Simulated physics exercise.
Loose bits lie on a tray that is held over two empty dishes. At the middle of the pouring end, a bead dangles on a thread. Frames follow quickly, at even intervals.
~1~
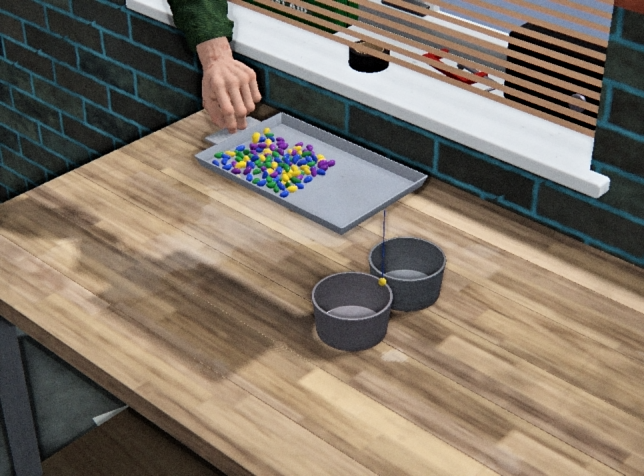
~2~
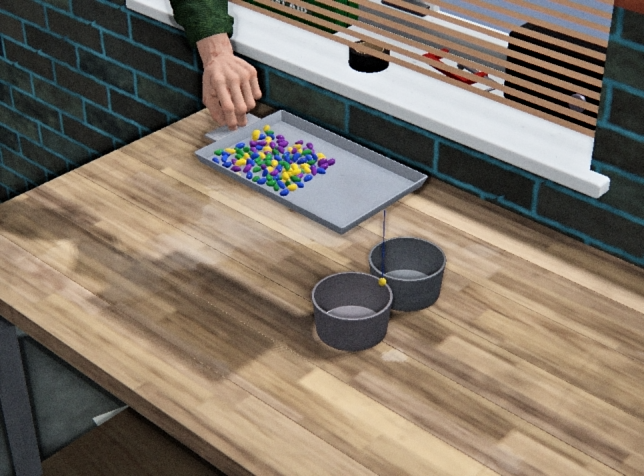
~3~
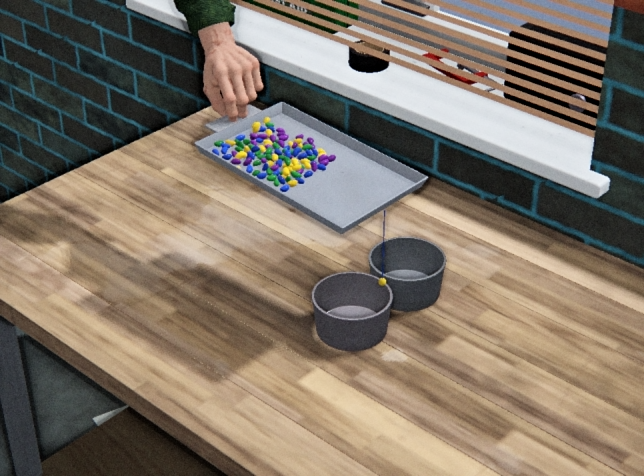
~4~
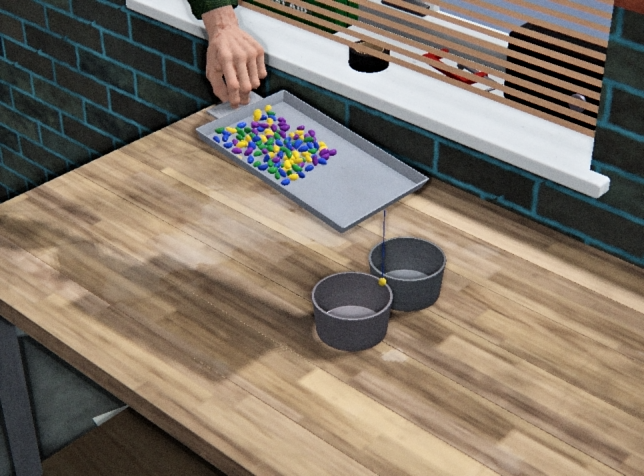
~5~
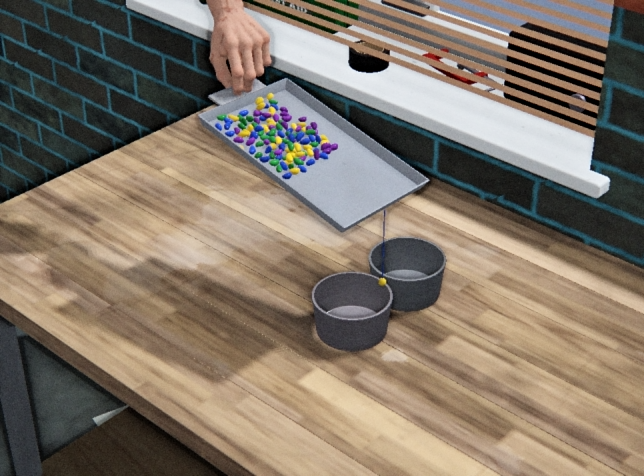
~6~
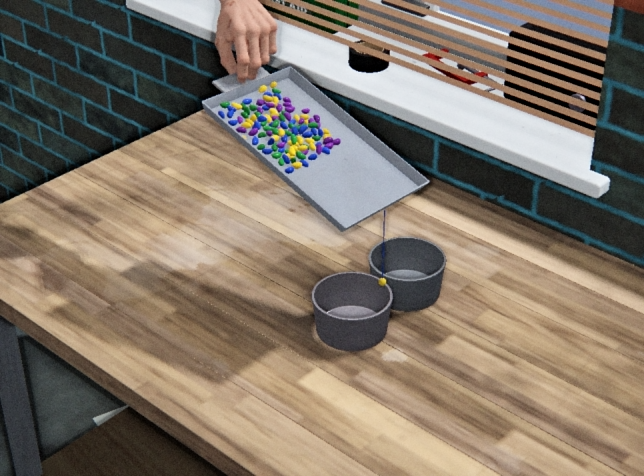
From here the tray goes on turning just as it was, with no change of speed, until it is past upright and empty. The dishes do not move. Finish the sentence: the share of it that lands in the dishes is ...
... below one half.
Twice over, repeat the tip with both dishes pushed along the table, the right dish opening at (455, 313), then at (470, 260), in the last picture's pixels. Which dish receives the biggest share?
It comes out as the one to the right in the first try and the one to the left in the second.
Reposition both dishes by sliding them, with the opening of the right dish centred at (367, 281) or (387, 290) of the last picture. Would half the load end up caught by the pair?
First try: A minority; second try: A minority.
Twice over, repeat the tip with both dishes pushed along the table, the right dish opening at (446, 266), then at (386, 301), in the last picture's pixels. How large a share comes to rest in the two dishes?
In the first position around 70 percent, in the second around 30 percent.
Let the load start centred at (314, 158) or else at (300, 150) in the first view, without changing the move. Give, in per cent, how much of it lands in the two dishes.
Close to 10 and close to 10 per cent.
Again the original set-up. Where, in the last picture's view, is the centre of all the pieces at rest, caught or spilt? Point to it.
Somewhere around (443, 341) in the last picture.
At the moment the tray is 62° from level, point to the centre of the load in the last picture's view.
I'd mark the middle close to (396, 199).
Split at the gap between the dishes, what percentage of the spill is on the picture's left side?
Near 10 in a hundred.
Soon, tray tipped steeply; most on the tray; about a quarter in the air.
A while on, tray tipped past a quarter turn; about a quarter on the tray; a stray few in the right dish; about two thirds outside both; a small part in the air.
Towards the end, tray tipped past a quarter turn; a stray few in the left dish; a small part in the right dish; nearly all outside both.
Finally, tray tipped past a quarter turn; a stray few in the left dish; a small part in the right dish; nearly all outside both.
